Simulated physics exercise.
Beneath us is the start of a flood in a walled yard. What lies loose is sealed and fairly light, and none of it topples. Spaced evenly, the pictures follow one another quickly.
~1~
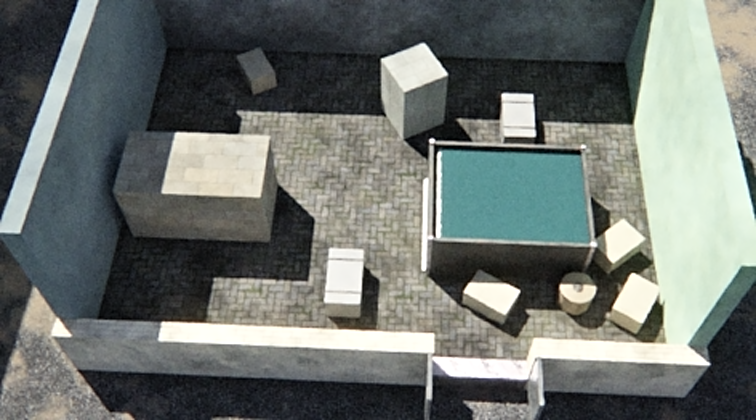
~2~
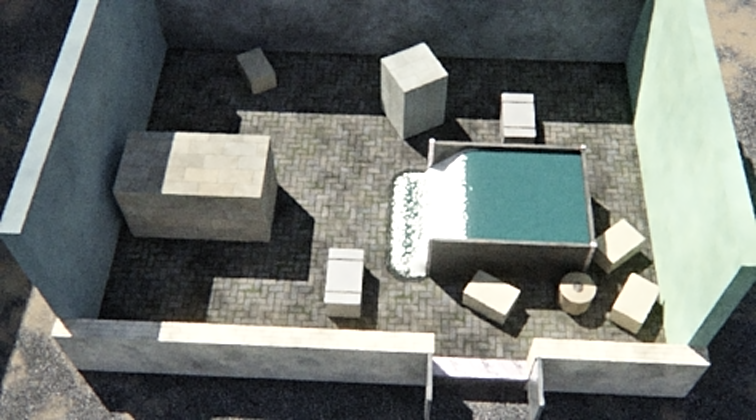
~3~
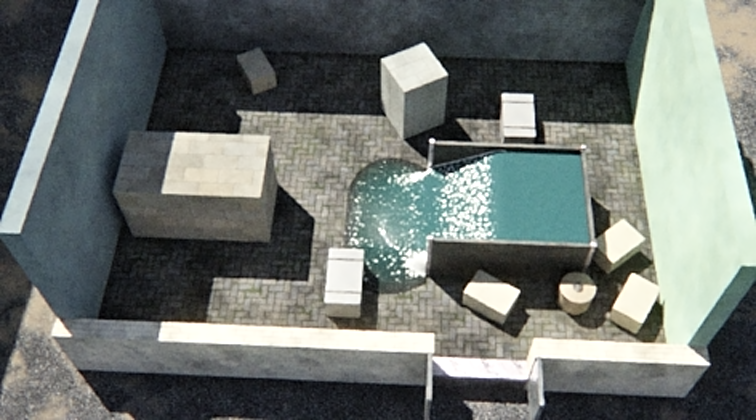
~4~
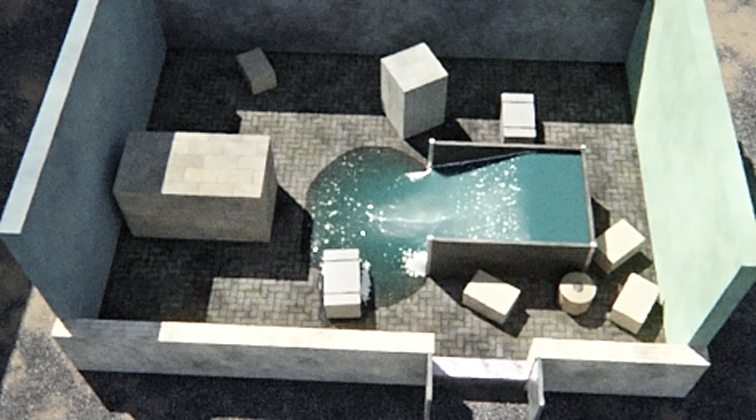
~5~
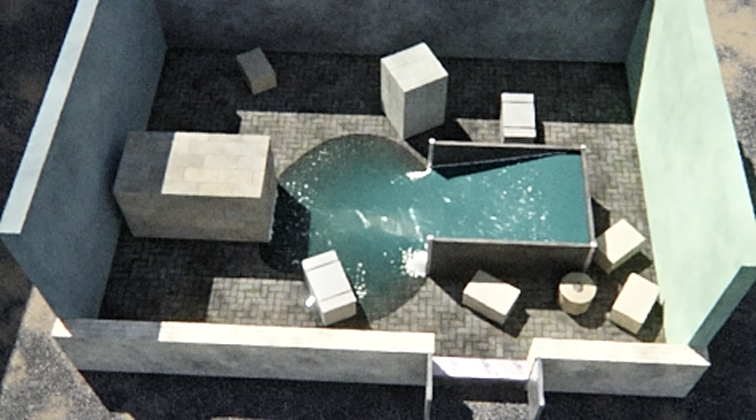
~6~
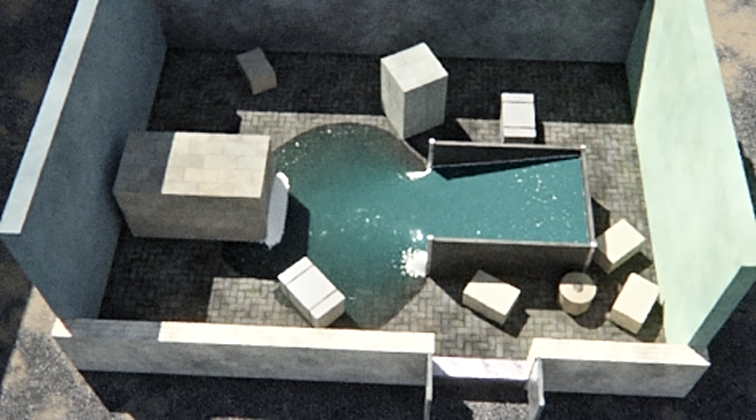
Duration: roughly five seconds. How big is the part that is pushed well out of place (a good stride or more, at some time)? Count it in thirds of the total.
Smaller than a third.
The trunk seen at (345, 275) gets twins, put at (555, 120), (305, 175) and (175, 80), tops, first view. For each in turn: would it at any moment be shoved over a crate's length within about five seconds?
Copy by copy, in order: Largely stays, relocated, relocated.
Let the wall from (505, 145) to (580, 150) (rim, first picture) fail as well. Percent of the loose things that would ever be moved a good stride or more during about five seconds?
Estimate: Some 50 per cent.
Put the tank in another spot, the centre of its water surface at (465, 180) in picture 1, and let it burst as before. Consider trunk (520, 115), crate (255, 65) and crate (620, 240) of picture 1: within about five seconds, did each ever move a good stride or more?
Well, in order they come out as stayed within it, moved that far and stayed within it.
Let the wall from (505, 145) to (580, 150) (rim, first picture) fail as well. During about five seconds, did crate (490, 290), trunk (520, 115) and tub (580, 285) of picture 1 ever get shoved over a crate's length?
Lab note - in sequence: Did not travel far; travelled far enough; did not travel far.
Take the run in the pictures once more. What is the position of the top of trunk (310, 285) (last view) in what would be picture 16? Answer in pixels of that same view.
Estimated position: Around (129, 296).
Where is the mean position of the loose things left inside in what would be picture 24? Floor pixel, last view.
(419, 219).
A moment on, 1 of 8 are well off their spots; 0 afloat.
Next, 1 of 8 are well off their spots; 1 afloat.
Later, 2 of 8 are well off their spots; 2 afloat.
In the end, 1 of 8 are well off their spots, and 2 have been at some point; 3 afloat.
